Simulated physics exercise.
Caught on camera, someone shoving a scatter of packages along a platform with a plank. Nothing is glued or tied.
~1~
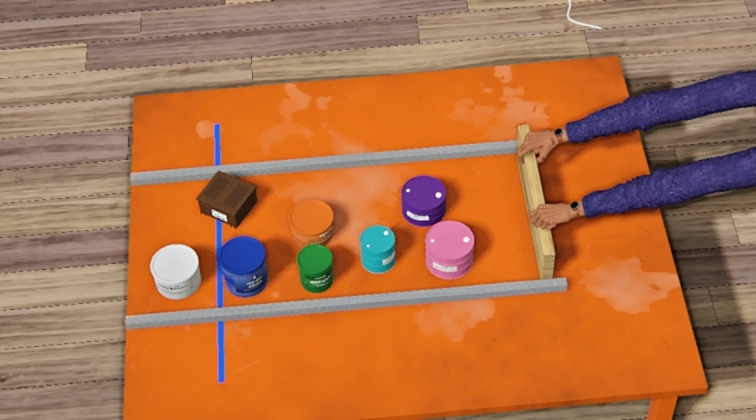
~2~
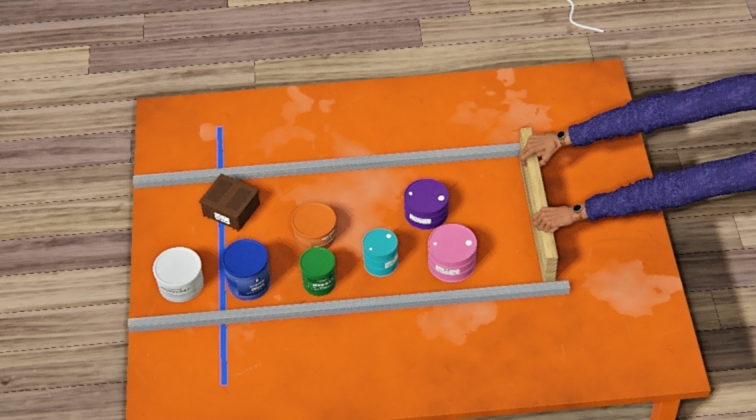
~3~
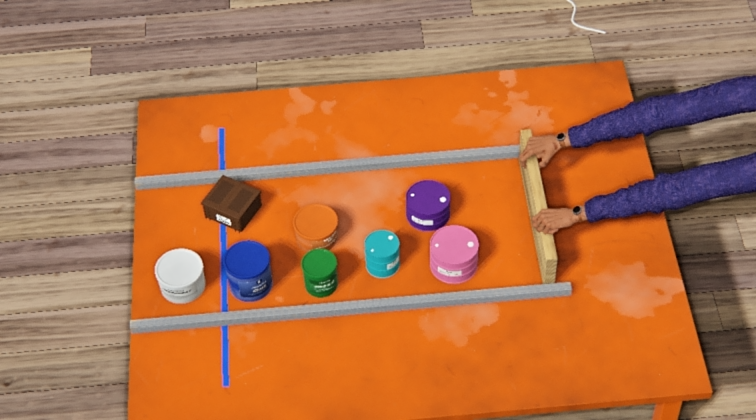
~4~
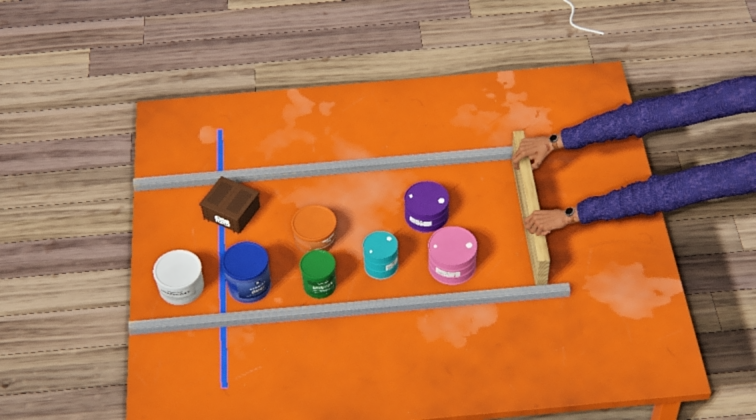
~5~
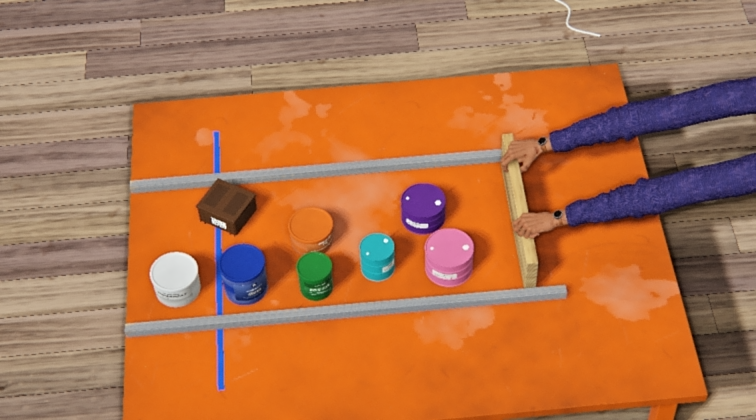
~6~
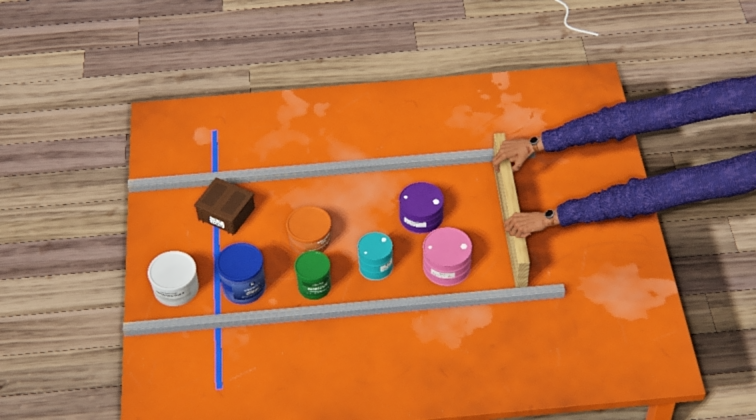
Two hands held a wooden plank upright at the right of a bright orange table, then slid it slightly left toward the scattered colorful containers and brown box, which stayed in place.
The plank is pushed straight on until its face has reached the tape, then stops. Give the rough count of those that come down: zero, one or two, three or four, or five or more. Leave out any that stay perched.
In the end the number that fall off is one or two.
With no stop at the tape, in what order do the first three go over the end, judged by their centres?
The order is the brown tote, then the white pail, then the orange pail.
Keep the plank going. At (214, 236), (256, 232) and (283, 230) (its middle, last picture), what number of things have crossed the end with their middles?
In that order 1, 0 and 0.
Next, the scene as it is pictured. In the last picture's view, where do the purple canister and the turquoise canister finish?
Near (193, 220) and (165, 242).
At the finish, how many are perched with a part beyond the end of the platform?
1 of them.
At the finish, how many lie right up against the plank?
The number is 2.
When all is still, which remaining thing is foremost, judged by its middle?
Foremost is the white pail.
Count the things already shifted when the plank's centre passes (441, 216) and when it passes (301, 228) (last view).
At the one place 2, at the other 8.
A little later, none off yet; white pail at rest near (174, 279); brown tote at rest near (225, 207); blue pail at rest near (242, 274).
Next, none off yet; white pail shifted about its own width near (144, 273); brown tote shifted about its own width near (169, 205); blue pail shifted about its own width near (184, 280).
When it is over, the number that fall off is one or two; down, brown tote.
